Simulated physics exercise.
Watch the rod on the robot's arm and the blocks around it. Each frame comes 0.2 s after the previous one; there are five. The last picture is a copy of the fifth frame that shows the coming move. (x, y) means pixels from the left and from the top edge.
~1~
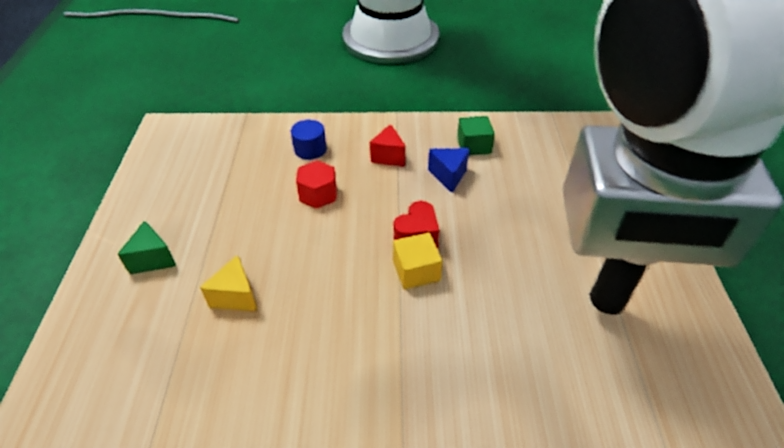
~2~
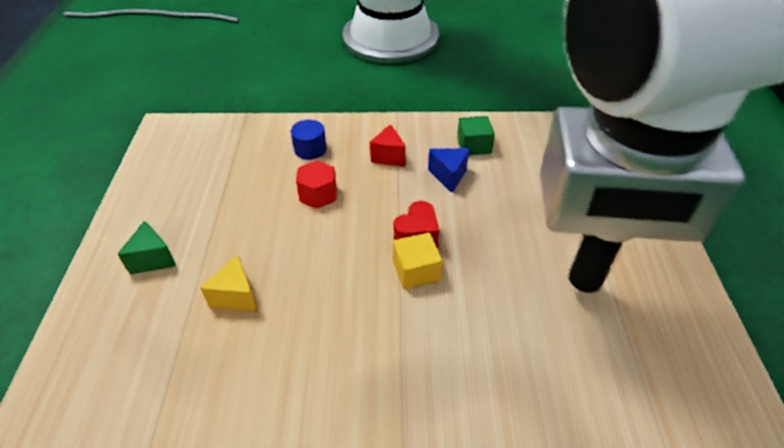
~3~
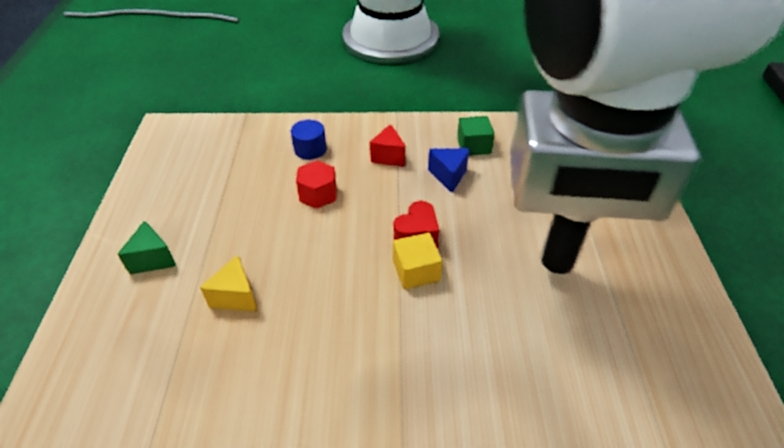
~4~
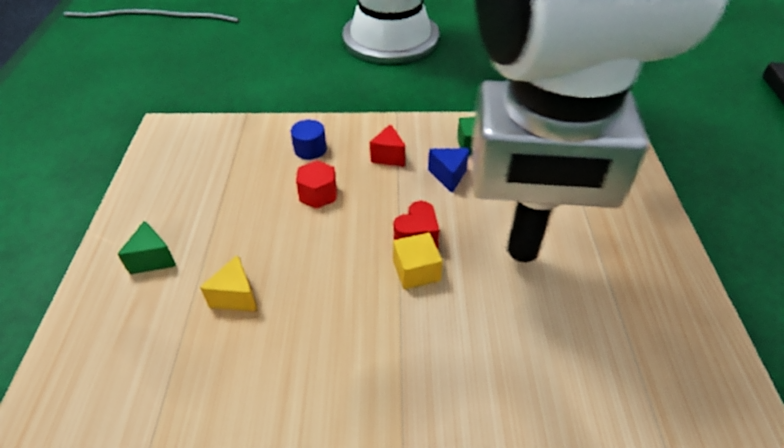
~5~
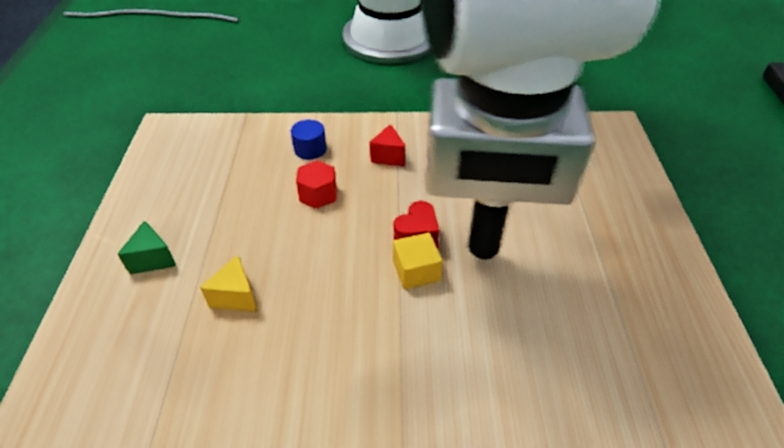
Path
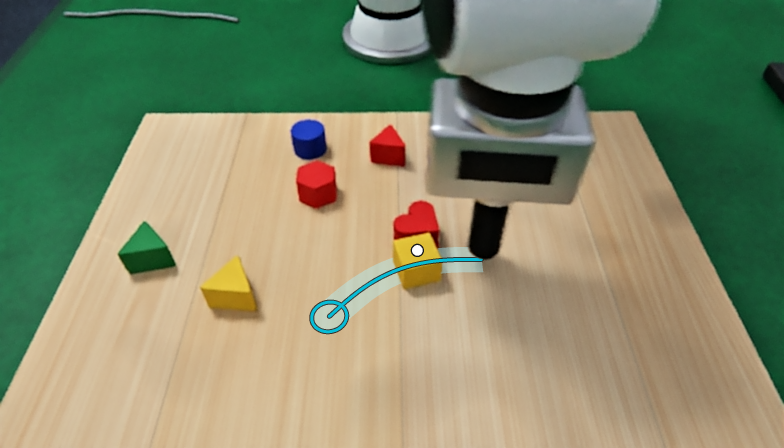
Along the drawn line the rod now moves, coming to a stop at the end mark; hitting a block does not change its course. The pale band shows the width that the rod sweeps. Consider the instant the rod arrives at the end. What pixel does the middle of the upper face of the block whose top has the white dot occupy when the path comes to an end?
I think it will end close to (286, 307).
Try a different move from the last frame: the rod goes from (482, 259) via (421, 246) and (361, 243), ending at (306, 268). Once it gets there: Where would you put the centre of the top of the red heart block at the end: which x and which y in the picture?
Most likely (376, 196).
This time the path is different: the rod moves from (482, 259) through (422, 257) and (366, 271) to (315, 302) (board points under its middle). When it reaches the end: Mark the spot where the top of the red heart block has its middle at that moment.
Expect it around (394, 210).
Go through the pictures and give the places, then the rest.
Tip of the rod (608, 300), middles of tops, yellow triangular block (229, 277), yellow square (417, 250), red heart block (418, 218), in the first frame.
Rod (586, 280), nothing pushed, in the second frame.
Rod (558, 261), nothing pushed, in the third frame.
Rod (523, 250), nothing pushed, in the fourth frame.
Rod (484, 247), yellow triangular block (229, 277), yellow square (417, 250), red heart block (418, 218), in the fifth frame.
The line goes from (482, 259) via (425, 262) and (374, 281), ending at (329, 317); the dot is on the yellow square.
The first path, step by step. One third of the way, rod (426, 250); yellow square (395, 257), turned 15° anticlockwise; red heart block (407, 214), turned 25° clockwise.
Two thirds of the way, rod (373, 270); yellow square (340, 279), turned 25° anticlockwise; red heart block (407, 214), turned 25° clockwise.
At the end, rod (327, 305); yellow triangular block unmoved; yellow square (286, 307); red heart block (407, 214), turned 25° clockwise.
